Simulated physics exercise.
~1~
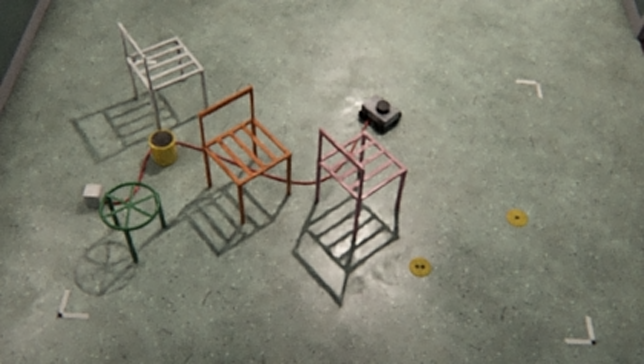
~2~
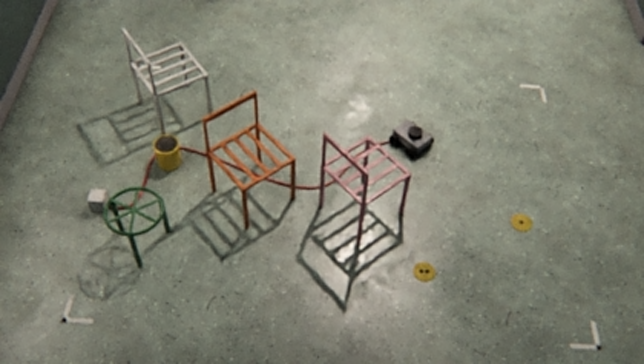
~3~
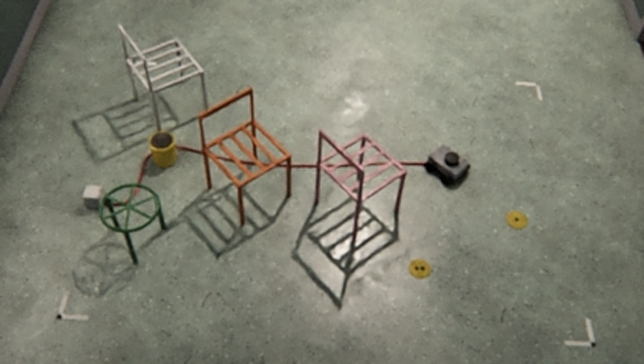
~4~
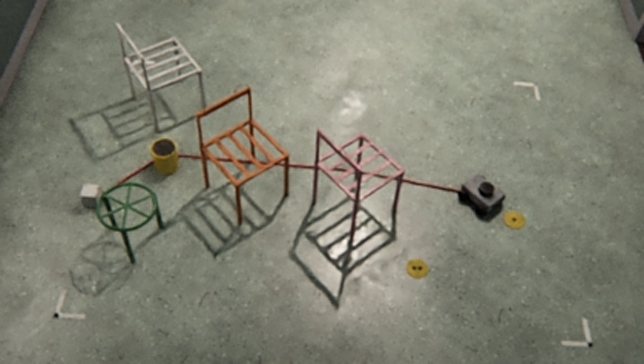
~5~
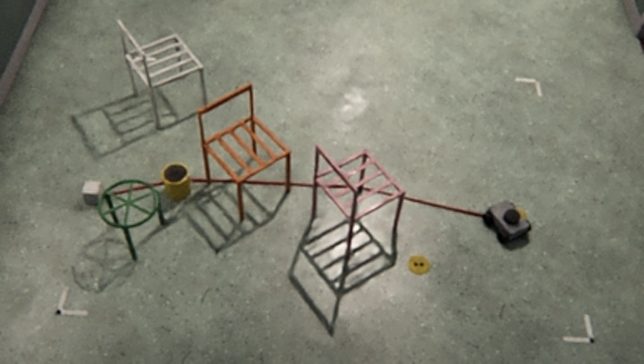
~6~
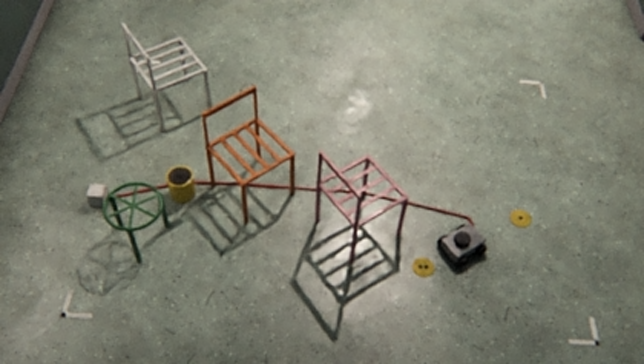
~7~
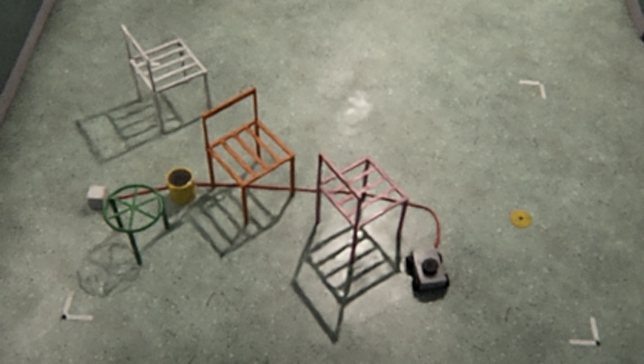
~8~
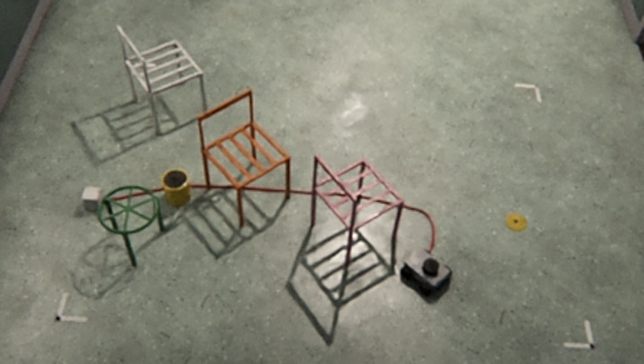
At first, a small dark cart sits behind a pink chair on a grey floor, joined to a reddish lead that winds past an orange chair, a yellow pot and a green stool, with a white chair standing further back. The cart rolls right and toward the viewer, drawing the lead straighter. As it reaches the farther yellow mark, the taut lead shifts the pot downward and to the right, then nudges the pink chair slightly. The cart turns back left toward the nearer mark, and the lead slackens. It finally stops there, the lead curving loosely behind it, with every chair still upright.
